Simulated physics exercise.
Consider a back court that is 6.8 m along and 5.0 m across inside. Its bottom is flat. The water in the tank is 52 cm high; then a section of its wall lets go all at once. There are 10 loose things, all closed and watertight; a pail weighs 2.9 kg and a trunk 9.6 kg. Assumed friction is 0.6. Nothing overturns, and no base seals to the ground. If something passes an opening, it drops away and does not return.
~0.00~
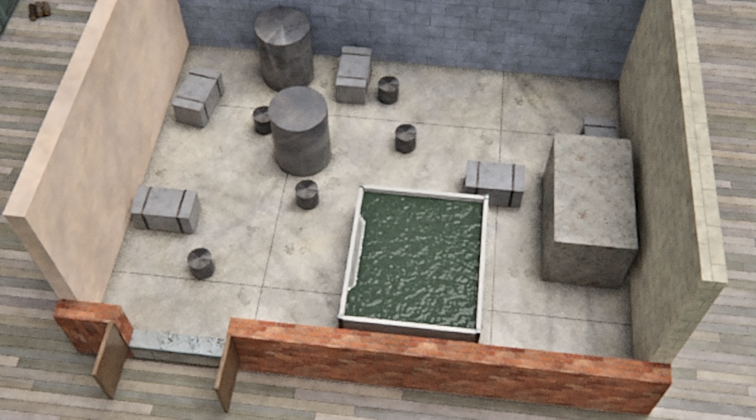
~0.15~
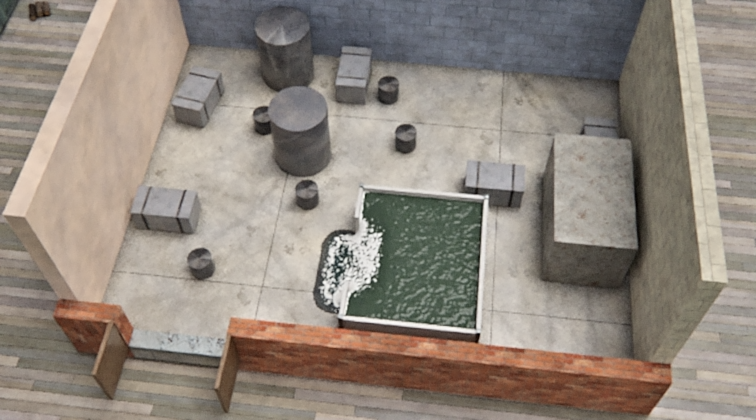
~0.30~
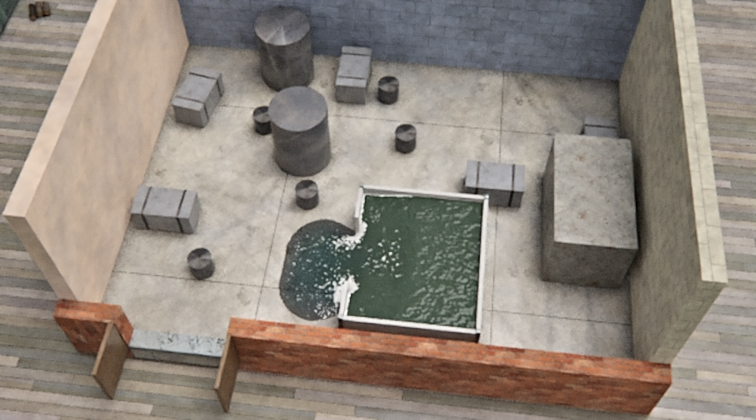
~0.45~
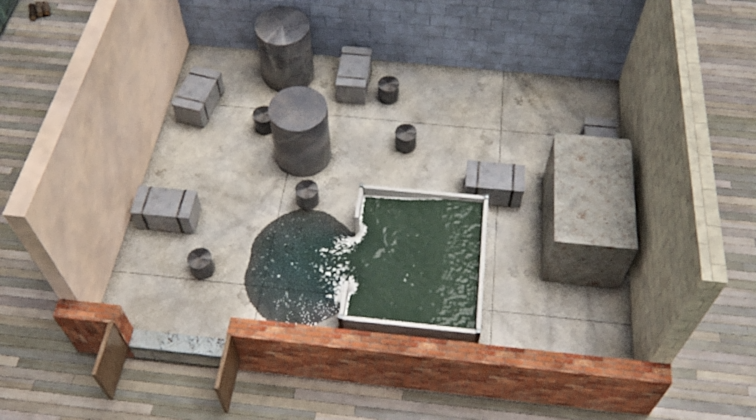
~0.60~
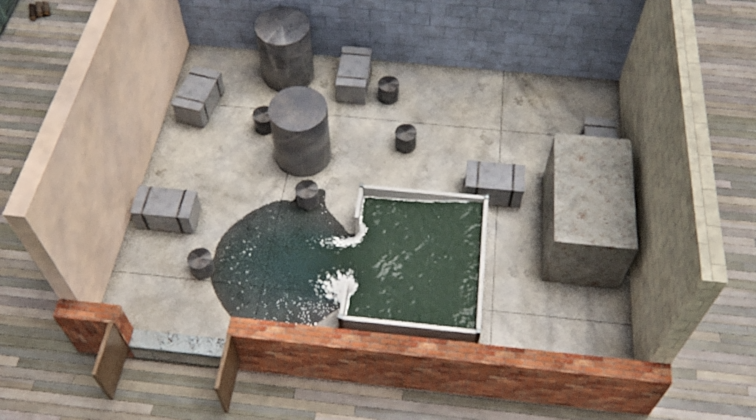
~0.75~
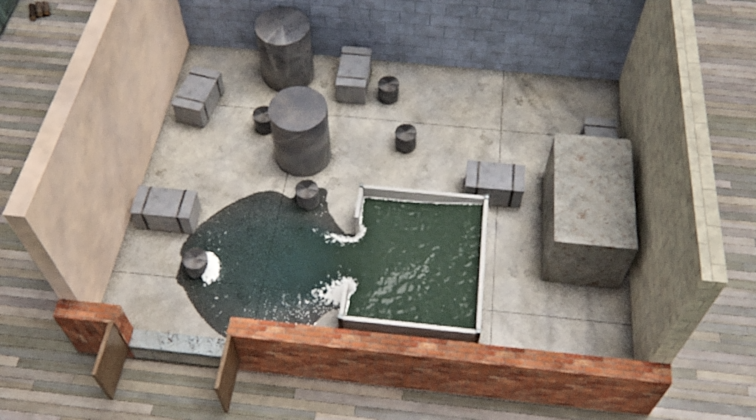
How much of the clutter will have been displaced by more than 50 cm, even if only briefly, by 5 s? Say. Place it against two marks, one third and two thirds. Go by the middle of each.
Short of one third.
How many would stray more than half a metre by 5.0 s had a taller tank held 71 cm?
The answer would then be 3.
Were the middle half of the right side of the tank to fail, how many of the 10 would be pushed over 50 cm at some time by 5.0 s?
Then 1 of them would.
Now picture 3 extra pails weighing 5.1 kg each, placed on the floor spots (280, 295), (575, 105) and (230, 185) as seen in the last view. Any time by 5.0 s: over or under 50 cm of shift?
Beyond it, within it, beyond it.
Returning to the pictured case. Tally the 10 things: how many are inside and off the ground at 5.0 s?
Total: 3.
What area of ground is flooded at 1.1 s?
Some 9.5 m2 of it.
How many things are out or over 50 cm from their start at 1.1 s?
I make it 1.
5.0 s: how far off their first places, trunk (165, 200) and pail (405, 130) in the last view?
In that order: 250 cm, 0 cm.
After 1.1 s 1 of 10 are over 50 cm from their spots; 0 afloat.
After 2.2 s 1 of 10 are over 50 cm from their spots; 2 afloat.
After 3.5 s 3 of 10 are over 50 cm from their spots; 3 afloat.
After 5.0 s 3 of 10 are over 50 cm from their spots, and 3 have been at some point; 3 afloat.
